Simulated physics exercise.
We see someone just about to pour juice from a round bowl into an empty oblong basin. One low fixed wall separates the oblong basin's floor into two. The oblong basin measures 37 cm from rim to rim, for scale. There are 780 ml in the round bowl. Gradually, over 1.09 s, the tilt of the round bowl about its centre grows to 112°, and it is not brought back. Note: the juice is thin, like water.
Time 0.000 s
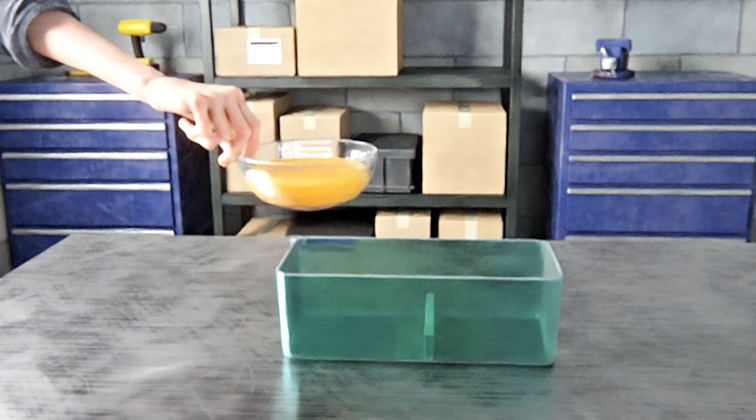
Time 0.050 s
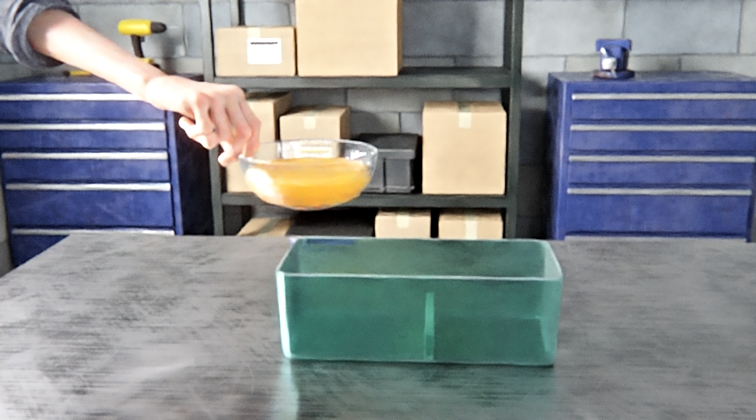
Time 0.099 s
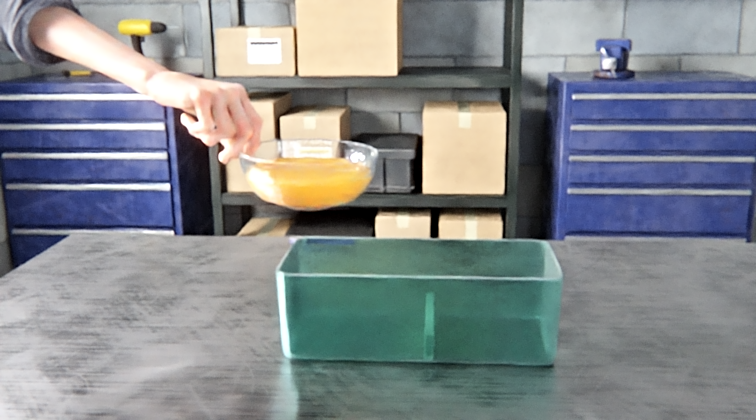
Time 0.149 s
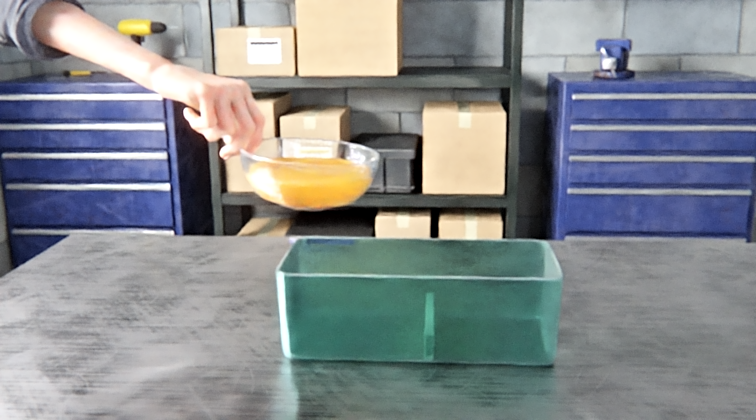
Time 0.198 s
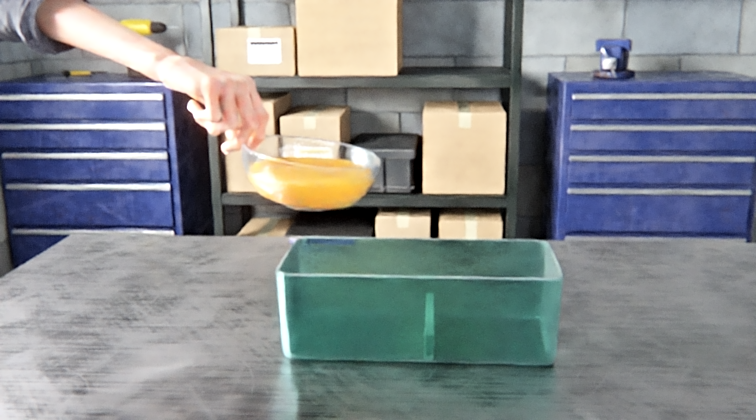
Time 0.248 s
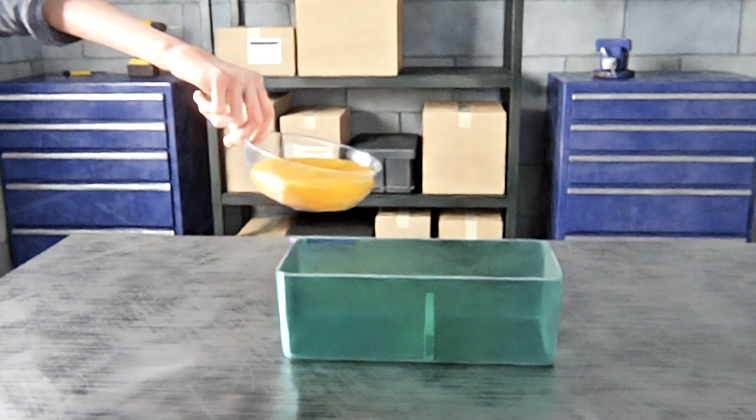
A person's hand, reaching in from the upper left, holds a clear round bowl of orange juice above a dark table in a workshop, seen from the front. Below sits an empty green see-through oblong basin with an upright divider, with blue drawer cabinets on both sides and shelved cardboard boxes behind. The hand slowly tilts the bowl slightly down to the right, while the camera stays still.
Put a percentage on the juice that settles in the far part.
Roughly 23 per cent ends up there.
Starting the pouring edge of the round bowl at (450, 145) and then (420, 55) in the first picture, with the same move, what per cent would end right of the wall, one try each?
Around 85 per cent first, around 75 per cent next.
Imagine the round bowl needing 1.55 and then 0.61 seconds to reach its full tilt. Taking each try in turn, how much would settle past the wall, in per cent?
Roughly 25 per cent the first time and 25 per cent the second.
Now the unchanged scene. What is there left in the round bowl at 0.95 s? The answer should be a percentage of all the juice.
About 0 percent.
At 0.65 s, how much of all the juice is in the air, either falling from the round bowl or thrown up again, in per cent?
Some 32 % is the figure.
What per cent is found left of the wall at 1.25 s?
Roughly 76 percent.
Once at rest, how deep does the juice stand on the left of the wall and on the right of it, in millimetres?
The left ends up at roughly 20 mm, with the right at roughly 6 mm.
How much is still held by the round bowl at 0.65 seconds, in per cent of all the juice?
Roughly 32 percent.
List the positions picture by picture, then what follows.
In the first picture, it leans 0°; its right rim is at (376, 153); the juice meets the walls at (248, 168) and (372, 169); the oblong basin's rim runs from (287, 256) to (555, 260); the wall's top is at (430, 313).
In the second picture, it leans 1°; its right rim is at (376, 153); the juice meets the walls at (248, 168) and (372, 169).
In the third picture, it leans 2°; its right rim is at (377, 155); the juice meets the walls at (248, 167) and (372, 170).
In the fourth picture, it leans 5°; its right rim is at (378, 159); the juice meets the walls at (249, 166) and (373, 171).
In the fifth picture, it leans 9°; its right rim is at (379, 163); the juice meets the walls at (251, 165) and (374, 172).
In the sixth picture, it leans 14°; its right rim is at (380, 169); the juice meets the walls at (253, 165) and (377, 173).
After 0.65 s the tilt is 73° and 32 per cent is still to pour, 27 is left of the wall and 10 right of it.
After 0.95 s the tilt is 107° and 0 per cent is still to pour, 78 is left of the wall and 20 right of it.
After 1.25 s the tilt is 112° and 0 per cent is still to pour, 77 is left of the wall and 22 right of it.
After 1.59 s the tilt is 112° and 0 per cent is still to pour, 76 is left of the wall and 23 right of it.
In the end 76 per cent lies left of the wall, 23 right of it and 1 outside.
